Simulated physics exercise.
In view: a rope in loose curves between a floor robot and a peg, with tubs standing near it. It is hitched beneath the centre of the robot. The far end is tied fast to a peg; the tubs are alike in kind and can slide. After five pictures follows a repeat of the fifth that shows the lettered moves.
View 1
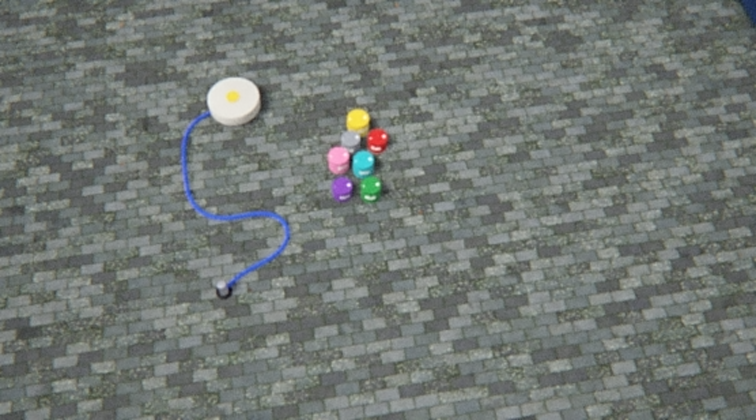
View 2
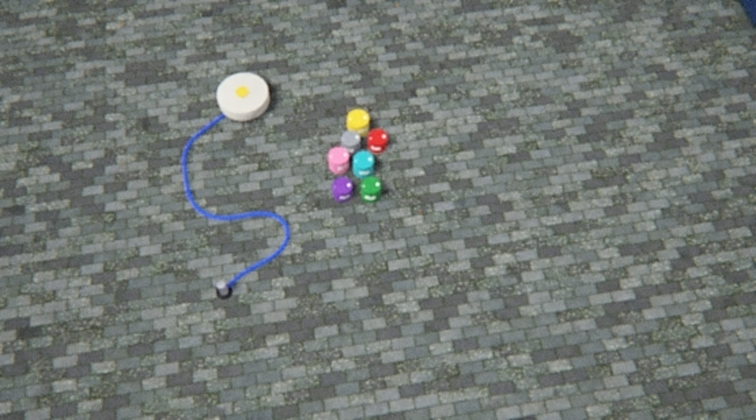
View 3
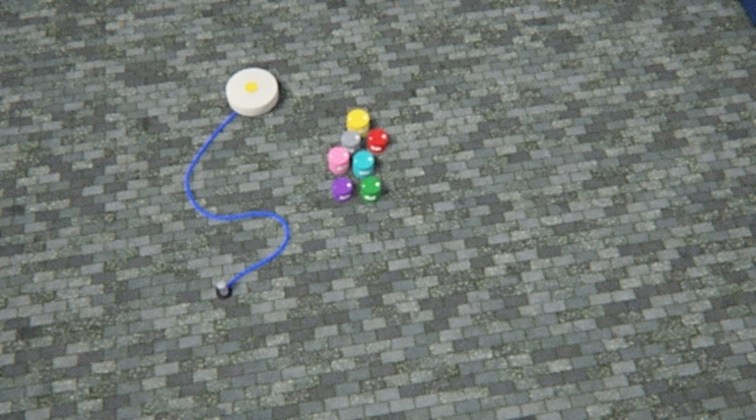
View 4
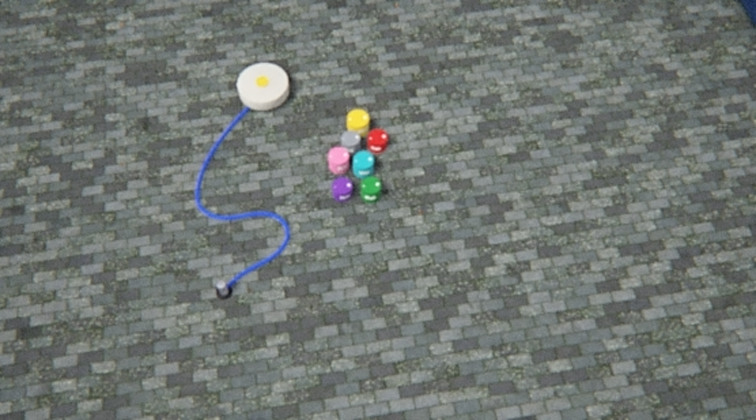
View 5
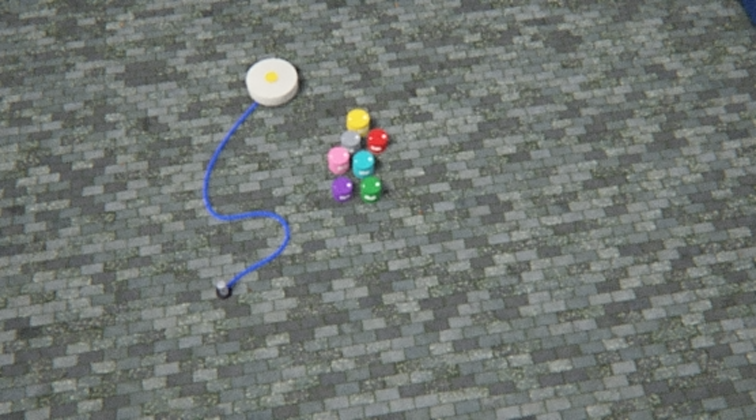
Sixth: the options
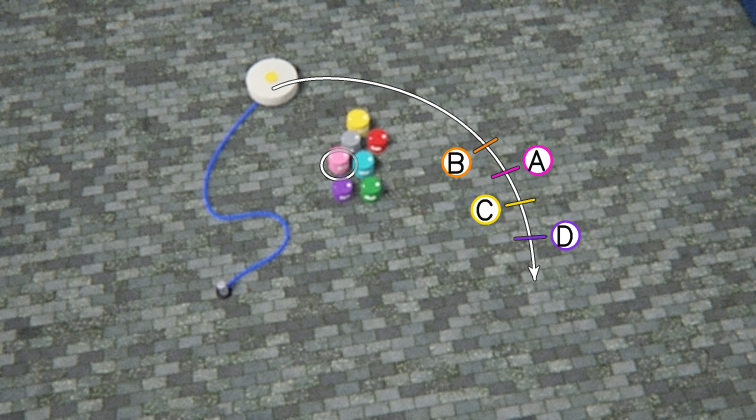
On a grey brick-paved floor, a white disc-shaped robot with a yellow centre glides steadily up and to the right, drawing along a curved blue rope tied to a small peg, while seven colourful tubs stand still nearby.
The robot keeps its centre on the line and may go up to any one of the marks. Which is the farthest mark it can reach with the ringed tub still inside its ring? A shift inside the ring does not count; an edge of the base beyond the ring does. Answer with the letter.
It should halt at B.
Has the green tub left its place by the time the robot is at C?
Yes.
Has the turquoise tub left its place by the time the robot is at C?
Yes.
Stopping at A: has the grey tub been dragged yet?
By then, yes.
On the marked copy, A at (506, 172); B at (486, 145); C at (520, 203); D at (530, 238); the ring at (339, 165); the route from (274, 89) via (456, 119) to (535, 280).
Following B. Soon after the start, robot (355, 75); pink tub (339, 160).
Later, robot (432, 98); pink tub (339, 160).
In the end, robot (487, 140); grey tub (352, 146); pink tub (339, 160); red tub (389, 150); yellow tub (371, 140); the pink tub is still in its ring.
As for the rest, A drags the ringed tub to (345, 173); C drags the ringed tub to (353, 184); D drags the ringed tub to (360, 196).
